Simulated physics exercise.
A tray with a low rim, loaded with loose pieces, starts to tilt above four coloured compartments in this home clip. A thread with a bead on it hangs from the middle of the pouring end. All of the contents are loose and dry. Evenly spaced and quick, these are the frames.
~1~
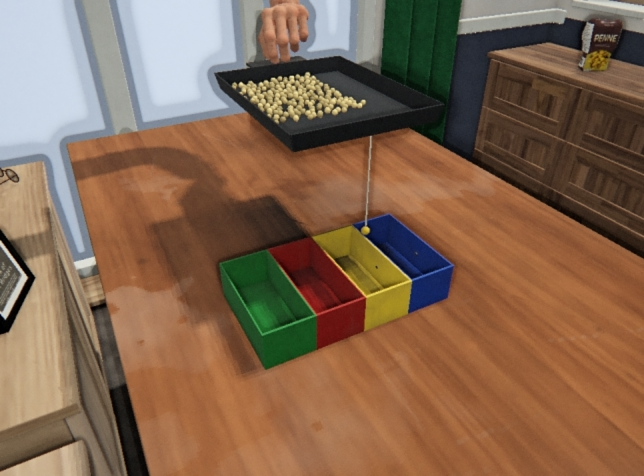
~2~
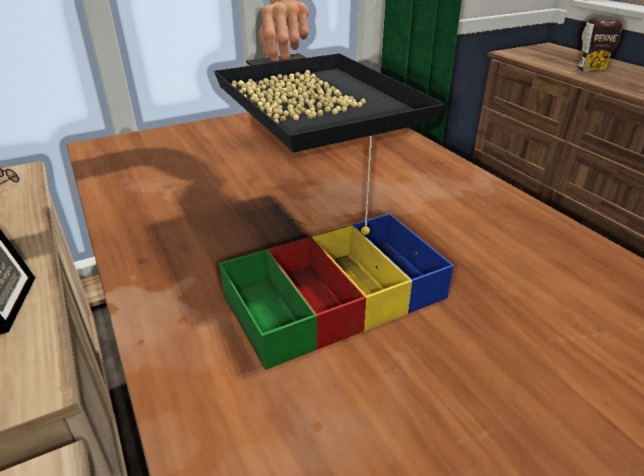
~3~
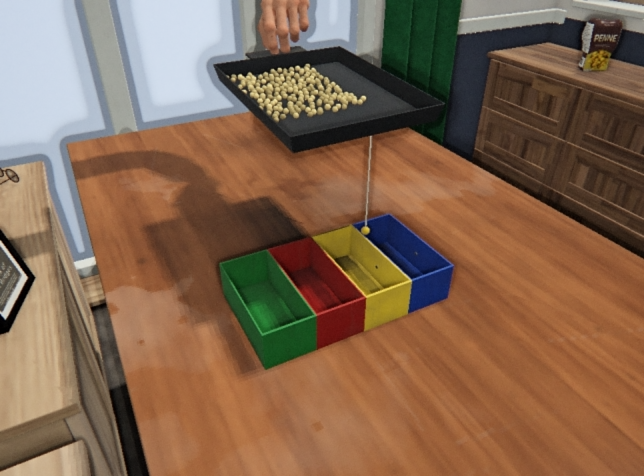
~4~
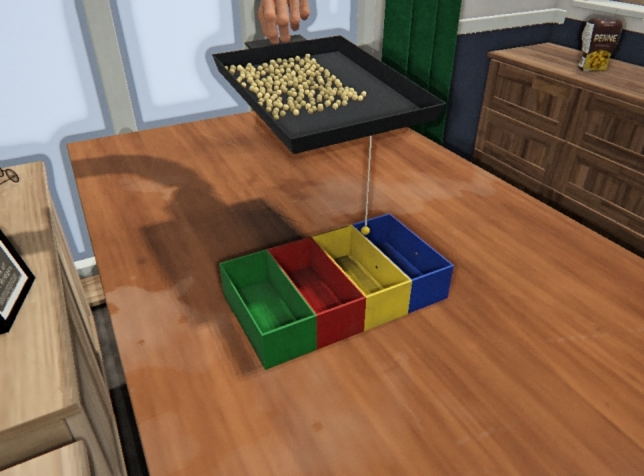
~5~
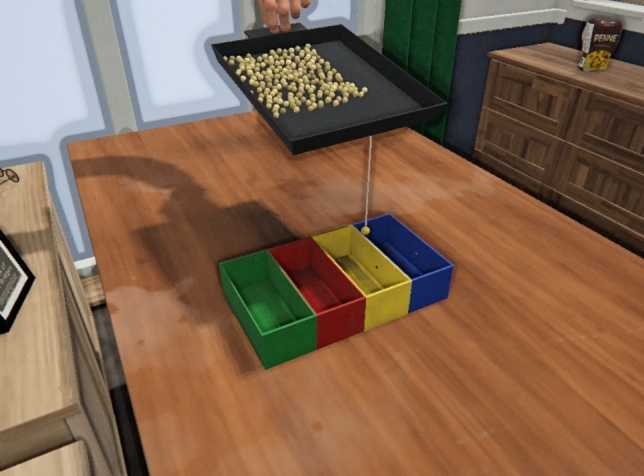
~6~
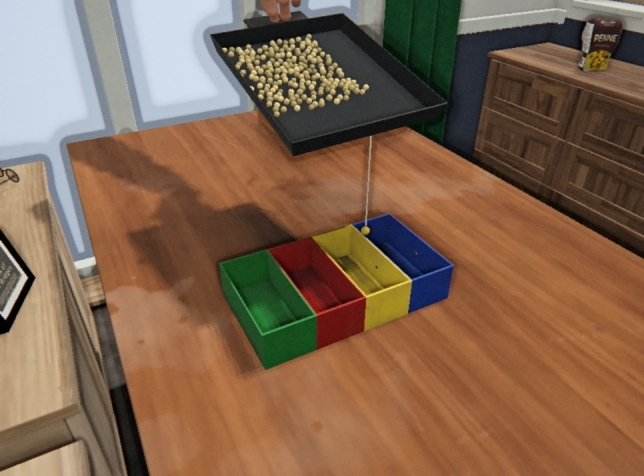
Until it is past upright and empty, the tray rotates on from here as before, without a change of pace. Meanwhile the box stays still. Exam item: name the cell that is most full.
Answer: Red.
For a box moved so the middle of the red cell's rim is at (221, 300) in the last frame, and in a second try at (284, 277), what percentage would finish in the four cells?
The first comes to 80 percent and the second to 100 percent.
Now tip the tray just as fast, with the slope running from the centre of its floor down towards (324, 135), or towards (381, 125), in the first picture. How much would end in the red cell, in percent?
I'd put it at some 90 % and then some 0 %.
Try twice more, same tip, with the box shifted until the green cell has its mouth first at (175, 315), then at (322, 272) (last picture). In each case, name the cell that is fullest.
It would be the cell in blue the first time and green the second time.
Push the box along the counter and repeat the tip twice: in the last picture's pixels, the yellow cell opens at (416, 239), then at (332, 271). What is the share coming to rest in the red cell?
Roughly 10 per cent, then roughly 30 per cent.
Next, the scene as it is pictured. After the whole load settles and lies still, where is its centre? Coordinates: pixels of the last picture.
The centre comes to rest close to (331, 311).
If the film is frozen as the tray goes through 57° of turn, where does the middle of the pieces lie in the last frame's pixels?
Its middle sits at about pixel (326, 137).
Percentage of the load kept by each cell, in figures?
I'd put the green cell at 0 percent, the red cell at 70 percent, the yellow cell at 30 percent and the blue cell at 0 percent.
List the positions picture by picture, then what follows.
Corners of the pouring end (293, 132) and (438, 103), level; middle of the load (290, 96), soya beans; bead on its thread (365, 231); green cell (290, 339); red cell (341, 320); yellow cell (388, 302); blue cell (431, 286), in the first frame.
Corners of the pouring end (293, 132) and (438, 103), level; middle of the load (290, 94), in the second frame.
Corners of the pouring end (293, 134) and (439, 103), tipped barely, lowest at the left corner; middle of the load (290, 90), in the third frame.
Corners of the pouring end (294, 135) and (439, 102), tipped a little, lowest at the left corner; middle of the load (290, 83), in the fourth frame.
Corners of the pouring end (294, 137) and (440, 102), tipped a little, lowest at the left corner; middle of the load (290, 77), in the fifth frame.
Corners of the pouring end (294, 139) and (441, 101), tipped a little, lowest at the left corner; middle of the load (291, 71); green cell (290, 339); red cell (341, 320); yellow cell (388, 302); blue cell (431, 286), in the sixth frame.
Just after the last frame, tray tipped steeply; almost all on the tray; just a few in the red cell; just a few in the yellow cell; just a few in the green cell; just a few falling or outside the box.
A moment on, tray tipped right over; roughly half on the tray; roughly a quarter in the red cell; about a tenth in the yellow cell; just a few in the green cell; roughly a quarter falling or outside the box.
Further on, tray tipped past a quarter turn; roughly two thirds in the red cell; roughly a quarter in the yellow cell; just a few in the green cell; just a few in the blue cell; just a few falling or outside the box.
When it is over, tray tipped past a quarter turn; roughly two thirds in the red cell; roughly a quarter in the yellow cell; just a few in the green cell; just a few in the blue cell; just a few outside the box.
